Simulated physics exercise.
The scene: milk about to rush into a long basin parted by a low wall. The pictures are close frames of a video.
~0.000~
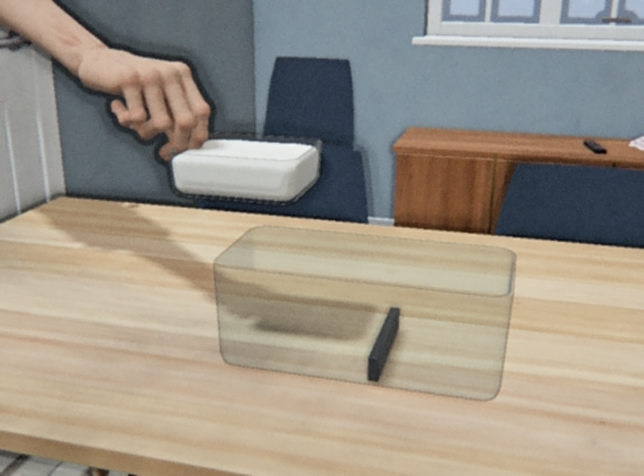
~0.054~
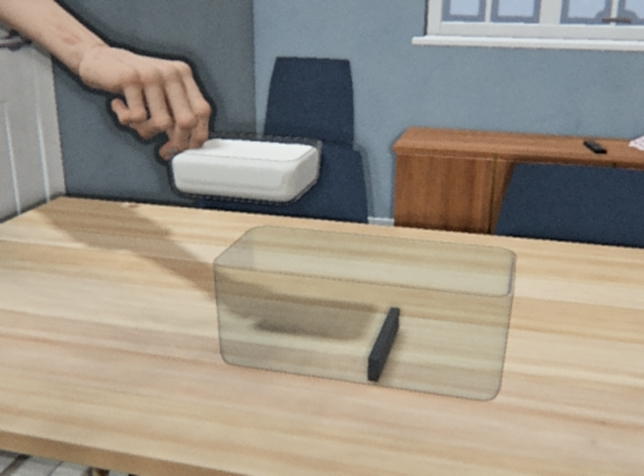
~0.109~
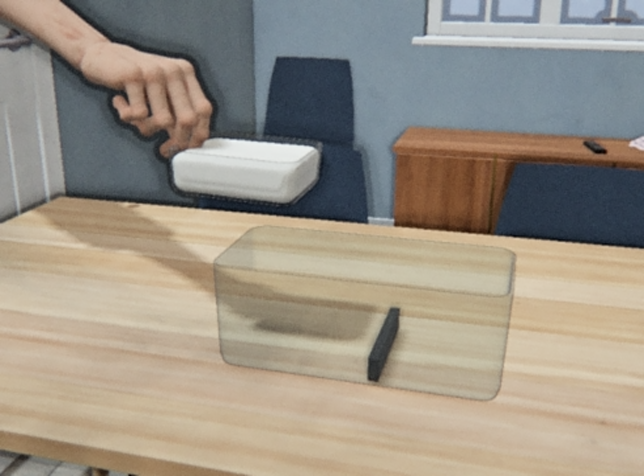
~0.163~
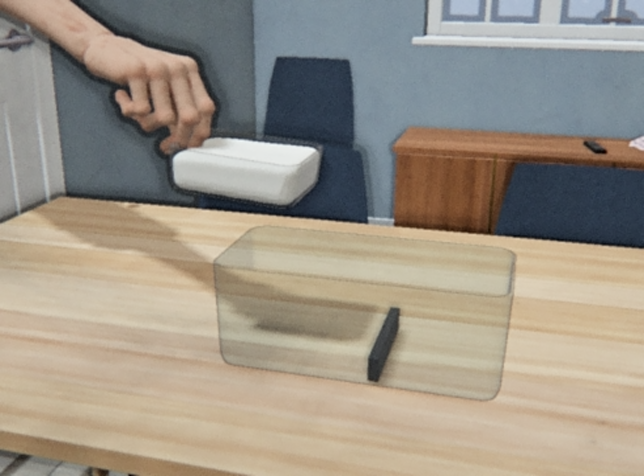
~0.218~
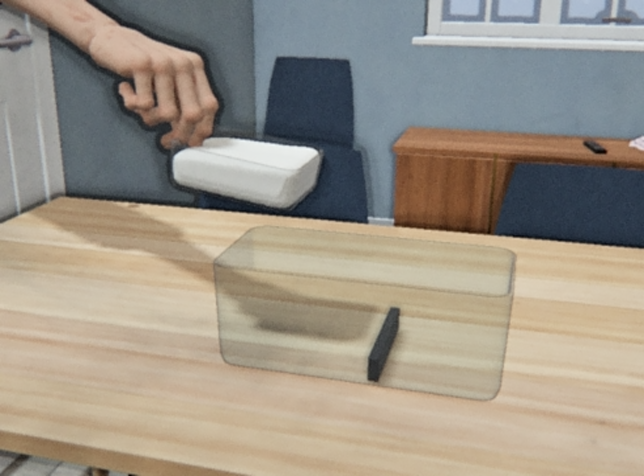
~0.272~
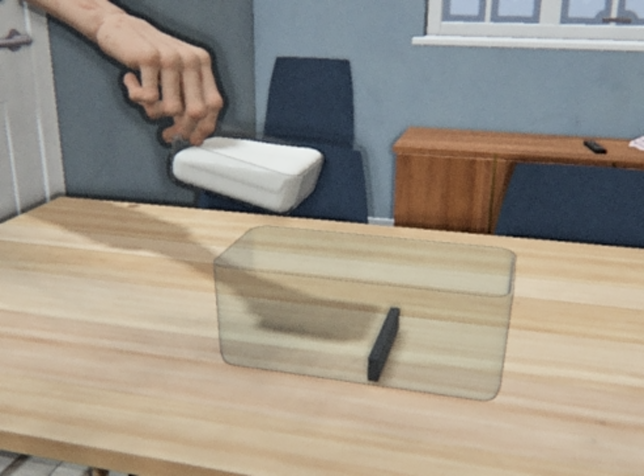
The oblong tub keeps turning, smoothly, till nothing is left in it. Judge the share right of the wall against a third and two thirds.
The share right of the wall is under a third.
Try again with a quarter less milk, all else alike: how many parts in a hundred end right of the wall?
Close to 10 per cent.
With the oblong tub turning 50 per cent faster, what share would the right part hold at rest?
Near 20 %.
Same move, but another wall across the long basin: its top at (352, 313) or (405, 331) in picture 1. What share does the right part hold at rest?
First some 60, then 10 per cent.
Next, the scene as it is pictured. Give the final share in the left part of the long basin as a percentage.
About 80 per cent.
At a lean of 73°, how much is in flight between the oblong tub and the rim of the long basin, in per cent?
It comes to 20 per cent or so.
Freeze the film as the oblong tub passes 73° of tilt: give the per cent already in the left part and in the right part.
Left: 60 %. Right: 5 %.
A moment on, the oblong tub is tipped part way and 14 per cent is still to pour, 60 is left of the wall and 4 right of it.
Next, the oblong tub is tipped right over and 1 per cent is still to pour, 86 is left of the wall and 9 right of it.
Then the oblong tub is tipped right over and 0 per cent is still to pour, 82 is left of the wall and 16 right of it.
Later the oblong tub is tipped right over and 0 per cent is still to pour, 81 is left of the wall and 16 right of it.
In the end 81 per cent lies left of the wall, 16 right of it and 3 outside.
